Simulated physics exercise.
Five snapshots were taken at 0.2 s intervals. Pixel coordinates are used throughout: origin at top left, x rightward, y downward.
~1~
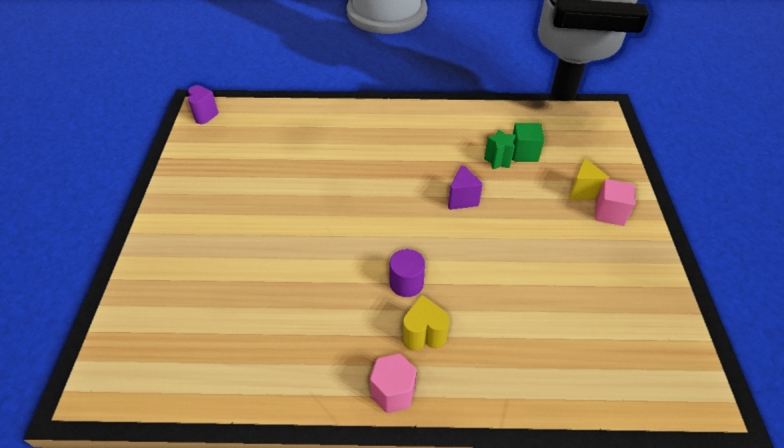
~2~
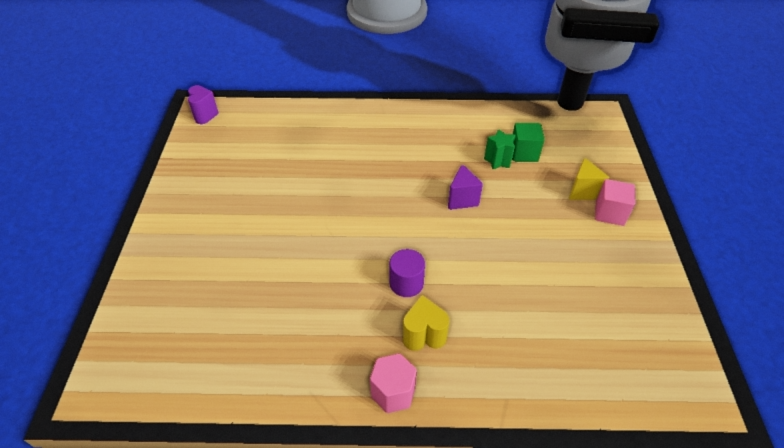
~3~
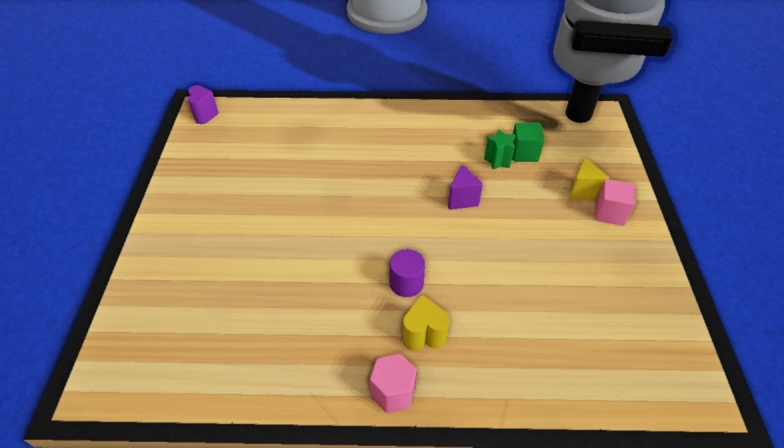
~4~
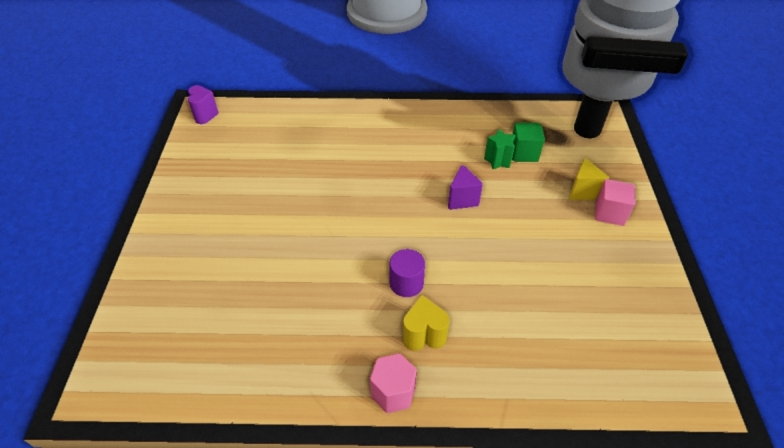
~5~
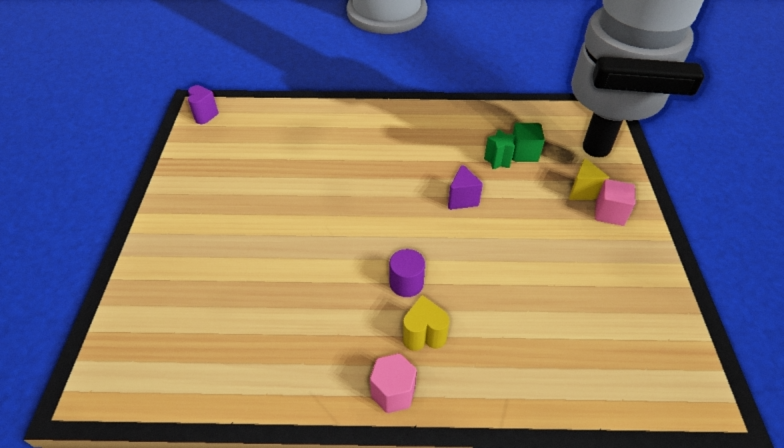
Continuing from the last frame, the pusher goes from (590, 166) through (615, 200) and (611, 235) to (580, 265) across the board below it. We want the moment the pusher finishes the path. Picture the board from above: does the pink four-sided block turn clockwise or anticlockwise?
The block turns counter-clockwise.
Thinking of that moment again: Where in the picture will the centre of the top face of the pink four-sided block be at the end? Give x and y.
Around pixel (611, 269).
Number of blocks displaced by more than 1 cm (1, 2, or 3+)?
My guess is one.
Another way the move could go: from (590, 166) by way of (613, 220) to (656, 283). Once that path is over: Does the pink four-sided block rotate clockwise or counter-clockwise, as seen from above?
In a top view, it turns clockwise.
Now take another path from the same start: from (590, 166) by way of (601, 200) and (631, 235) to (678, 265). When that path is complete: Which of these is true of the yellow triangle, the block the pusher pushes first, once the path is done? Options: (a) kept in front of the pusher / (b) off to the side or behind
It's b.
The first path, step by step. One third of the way, pusher (623, 185); pink four-sided block (622, 200).
Two thirds of the way, pusher (618, 220); pink four-sided block (620, 238).
At the end, pusher (586, 250); yellow triangle still; pink four-sided block (611, 269), turned 55° anticlockwise.
